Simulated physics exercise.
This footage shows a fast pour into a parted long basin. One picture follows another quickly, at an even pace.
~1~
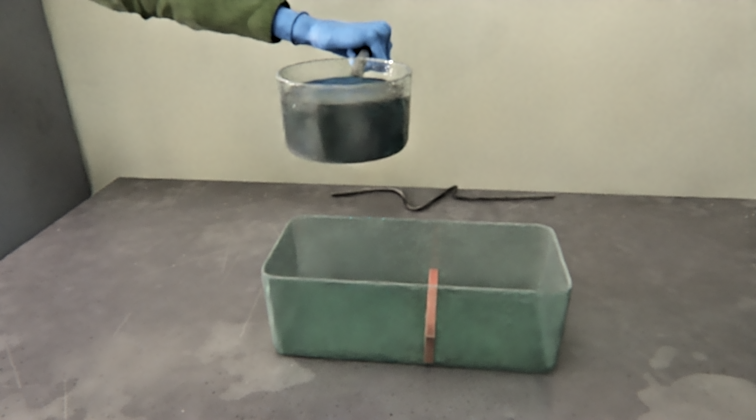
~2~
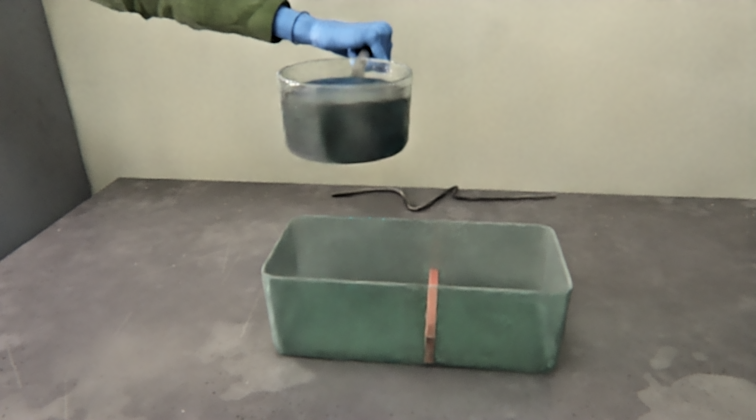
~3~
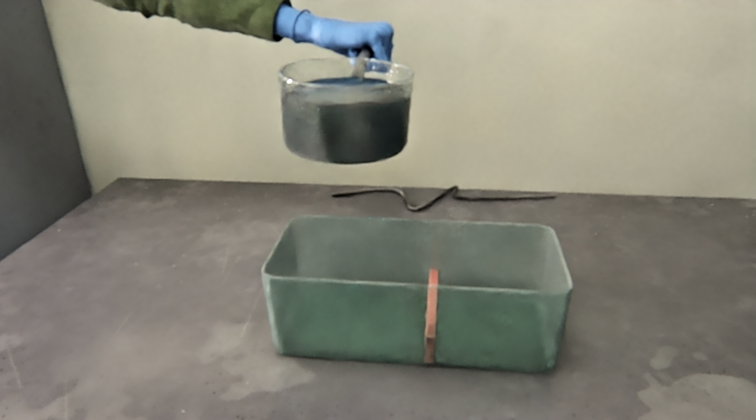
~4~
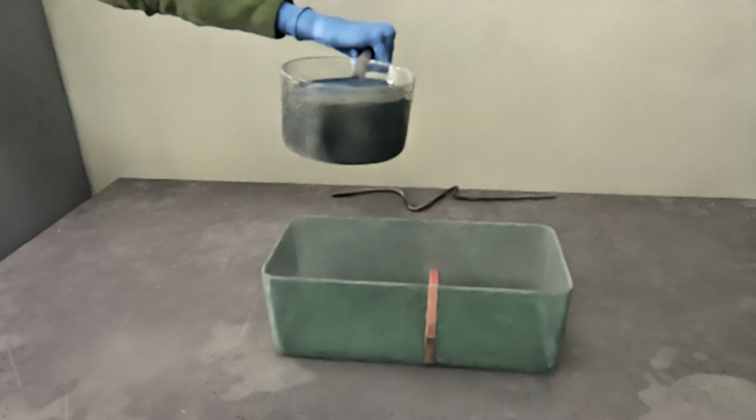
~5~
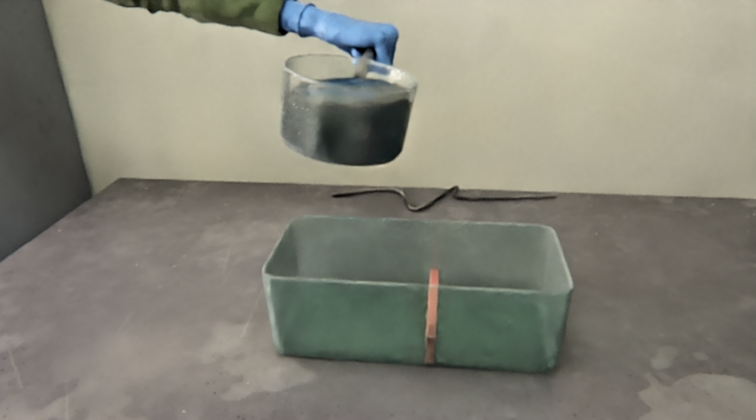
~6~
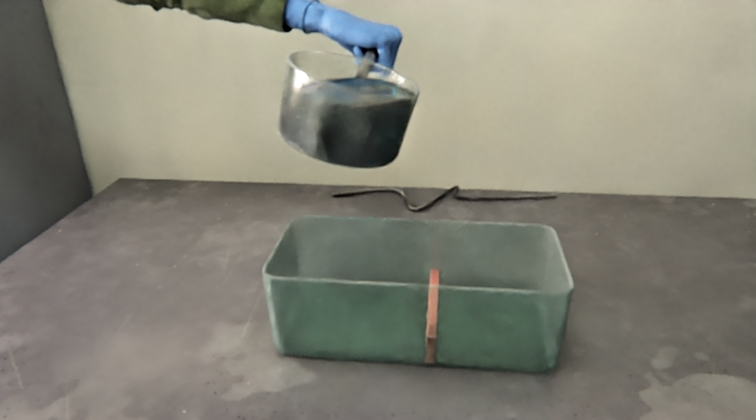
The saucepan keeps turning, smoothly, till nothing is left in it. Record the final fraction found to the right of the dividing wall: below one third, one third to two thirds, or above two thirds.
The share right of the wall is the top band, beyond two thirds.
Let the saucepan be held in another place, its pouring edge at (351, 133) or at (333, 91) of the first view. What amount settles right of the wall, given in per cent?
About 5 % the first time, about 5 % the second.
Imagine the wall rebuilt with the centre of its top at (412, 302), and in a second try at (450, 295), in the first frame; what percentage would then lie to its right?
Well, it's close to 90 per cent for the first one, then 65 per cent for the other.
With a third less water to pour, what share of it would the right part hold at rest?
Near 80 parts in a hundred.
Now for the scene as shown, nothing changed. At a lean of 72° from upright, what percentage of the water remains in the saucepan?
60 %.
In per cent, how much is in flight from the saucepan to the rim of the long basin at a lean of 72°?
Something close to 35 percent of it.
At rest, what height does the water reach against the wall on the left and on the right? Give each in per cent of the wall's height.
Left 10 %, right 90 %.
A moment on, the saucepan is tipped part way and 59 per cent is still to pour, 0 is left of the wall and 7 right of it.
Next, the saucepan is tipped right over and 12 per cent is still to pour, 4 is left of the wall and 70 right of it.
Then the saucepan is tipped right over and 1 per cent is still to pour, 14 is left of the wall and 83 right of it.
Later the saucepan is tipped right over and 0 per cent is still to pour, 16 is left of the wall and 83 right of it.
At rest 16 per cent lies left of the wall, 83 right of it and 1 outside.
